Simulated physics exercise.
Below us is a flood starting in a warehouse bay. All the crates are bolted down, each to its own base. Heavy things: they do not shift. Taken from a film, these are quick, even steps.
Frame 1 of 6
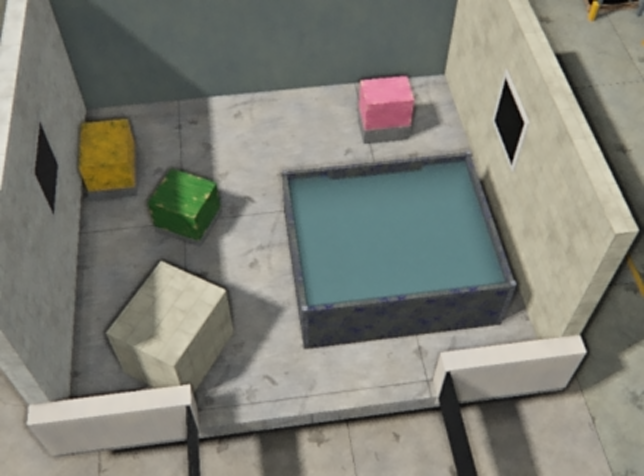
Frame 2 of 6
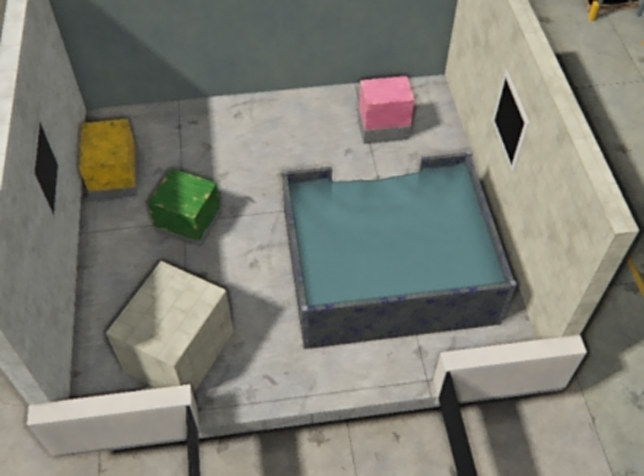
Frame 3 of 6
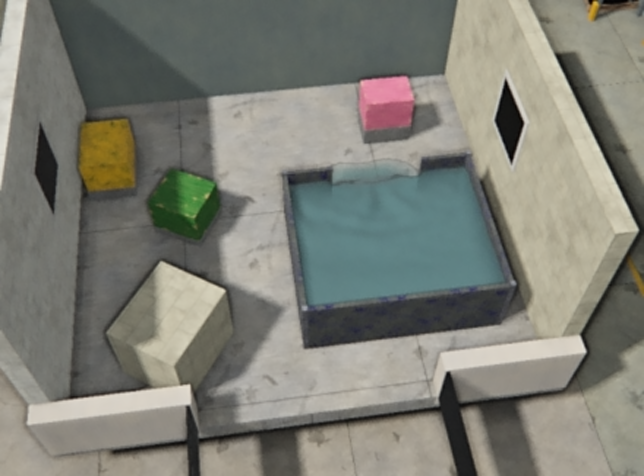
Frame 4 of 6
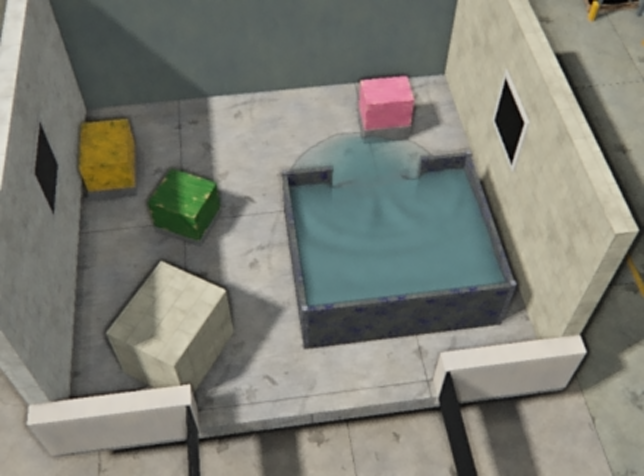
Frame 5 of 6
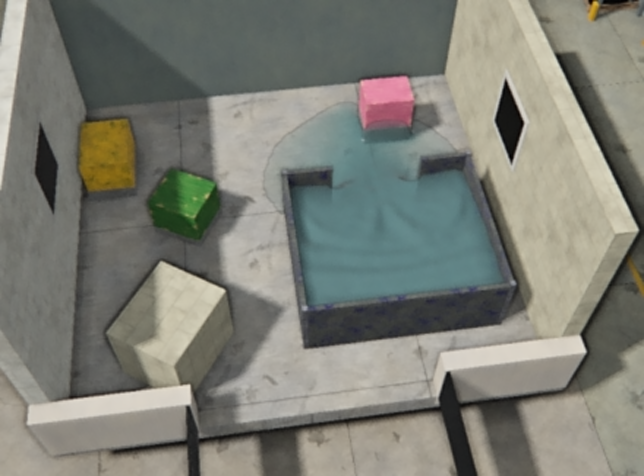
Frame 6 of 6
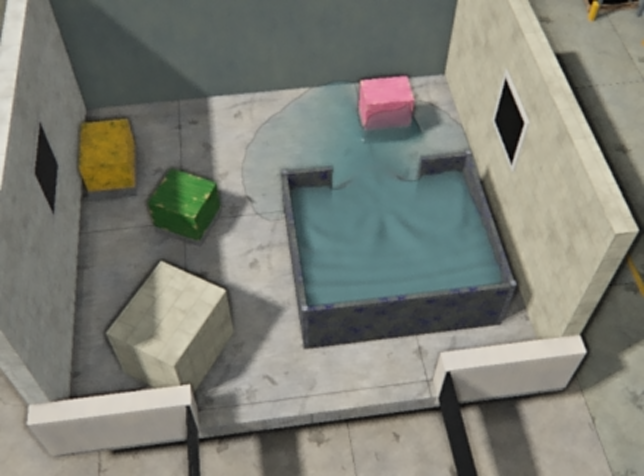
Warehouse bay from above, with water pouring through a gap in an open tank's far side and spreading around a pink block.
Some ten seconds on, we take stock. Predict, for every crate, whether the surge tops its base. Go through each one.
Outcome: The yellow crate will be reached, the green crate will be reached, the pink crate will be reached.
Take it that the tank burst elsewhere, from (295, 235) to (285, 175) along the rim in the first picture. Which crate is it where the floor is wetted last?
My pick is the one in pink.
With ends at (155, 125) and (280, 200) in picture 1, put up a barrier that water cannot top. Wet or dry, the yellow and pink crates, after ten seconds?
First yellow, which gets reached, then pink, which gets reached.
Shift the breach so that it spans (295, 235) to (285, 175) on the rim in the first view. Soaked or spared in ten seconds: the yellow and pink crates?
First the yellow crate: It gets reached; then the pink crate: It is never reached.
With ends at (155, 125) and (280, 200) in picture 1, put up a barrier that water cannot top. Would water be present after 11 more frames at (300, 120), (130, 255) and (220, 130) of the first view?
The first point comes out inundated, the next unwetted, the last inundated.
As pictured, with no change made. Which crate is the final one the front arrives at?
Pick: The yellow crate.
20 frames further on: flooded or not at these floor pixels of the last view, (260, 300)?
That spot: Waterless.
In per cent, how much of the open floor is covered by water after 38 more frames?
Roughly 95 percent, I'd say.
A moment on, water covers 35 % of the floor; the yellow crate not reached, the green crate water round its plinth, the pink crate water round its plinth.
Next, water covers 45 % of the floor; the yellow crate water round its plinth, the green crate water round its plinth, the pink crate water round its plinth.
Then, water covers 65 % of the floor; the yellow crate water round its plinth, the green crate water round its plinth, the pink crate water round its plinth.
Later, water covers 95 % of the floor; the yellow crate water round its plinth, the green crate water round its plinth, the pink crate water round its plinth.
In the end, water covers 100 % of the floor; the yellow crate was topped, the green crate was topped, the pink crate was topped.
